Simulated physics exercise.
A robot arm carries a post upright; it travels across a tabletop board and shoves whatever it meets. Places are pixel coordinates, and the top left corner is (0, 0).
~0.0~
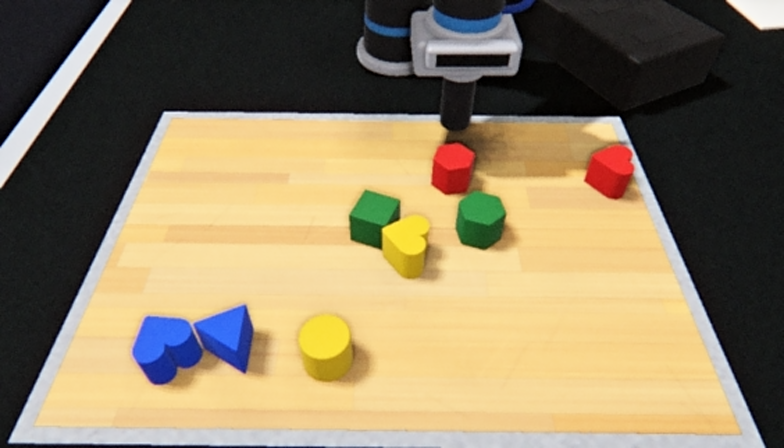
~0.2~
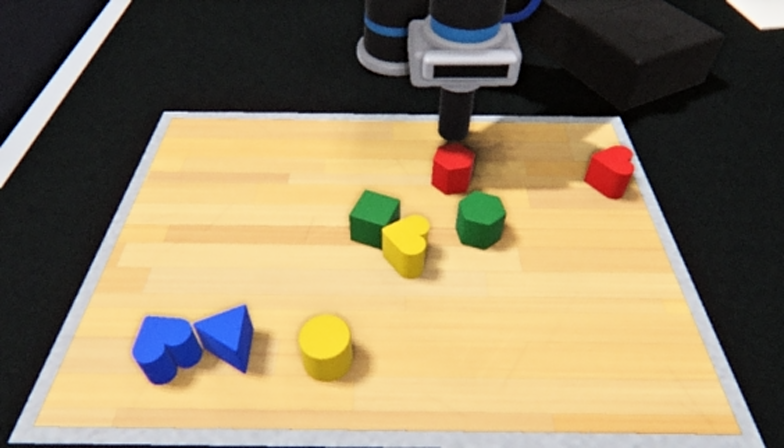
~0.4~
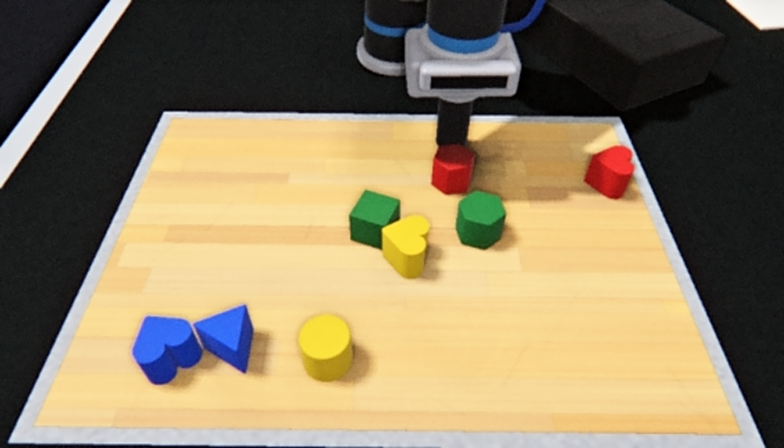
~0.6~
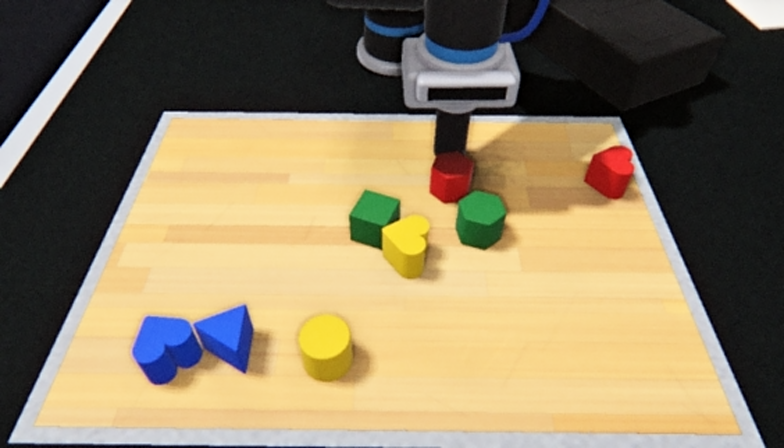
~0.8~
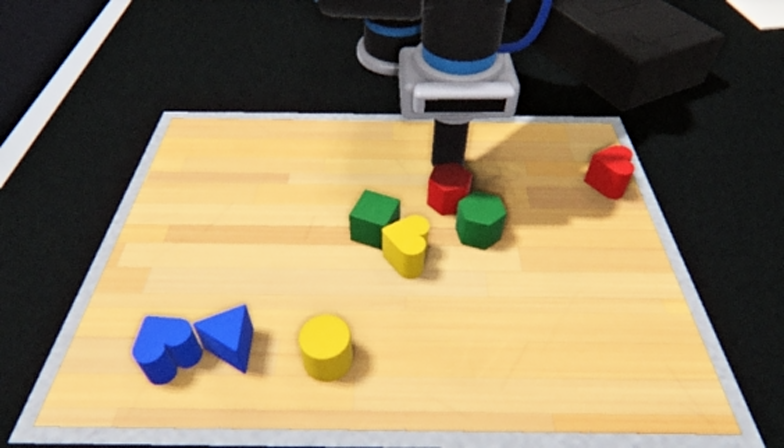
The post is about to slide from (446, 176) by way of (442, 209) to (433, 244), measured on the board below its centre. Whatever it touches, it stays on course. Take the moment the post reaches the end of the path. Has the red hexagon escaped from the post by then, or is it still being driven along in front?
Prediction: Still leading.
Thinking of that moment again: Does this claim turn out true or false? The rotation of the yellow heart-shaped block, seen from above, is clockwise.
Verdict: True.
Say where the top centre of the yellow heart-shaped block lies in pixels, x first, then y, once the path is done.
The yellow heart-shaped block ends near (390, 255).
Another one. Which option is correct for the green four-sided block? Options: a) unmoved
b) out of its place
It's a.
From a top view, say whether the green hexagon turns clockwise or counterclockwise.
It makes a counterclockwise turn.
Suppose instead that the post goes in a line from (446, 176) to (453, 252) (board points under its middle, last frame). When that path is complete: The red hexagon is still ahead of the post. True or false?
The claim holds.
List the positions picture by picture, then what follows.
Lower end of the post at (455, 123), tops of blocks, green four-sided block at (375, 206), yellow heart-shaped block at (409, 233), red hexagon at (454, 155), green hexagon at (483, 207), in the first frame.
Post at (453, 133), blocks as before, in the second frame.
Post at (451, 143), blocks as before, in the third frame.
Post at (449, 154), red hexagon at (453, 164), in the fourth frame.
Post at (447, 164), green four-sided block at (375, 206), yellow heart-shaped block at (409, 233), red hexagon at (451, 175), green hexagon at (483, 207), in the fifth frame.
What follows on the original path. One third of the way, post at (445, 185); red hexagon at (445, 198); green hexagon at (485, 212), turned 20° anticlockwise.
Two thirds of the way, post at (442, 209); yellow heart-shaped block at (401, 241), turned 20° clockwise; red hexagon at (442, 224); green hexagon at (490, 217), turned 40° anticlockwise.
At the end, post at (434, 232); green four-sided block not moved; yellow heart-shaped block at (390, 255), turned 70° clockwise; red hexagon at (441, 250); green hexagon at (490, 217), turned 40° anticlockwise.
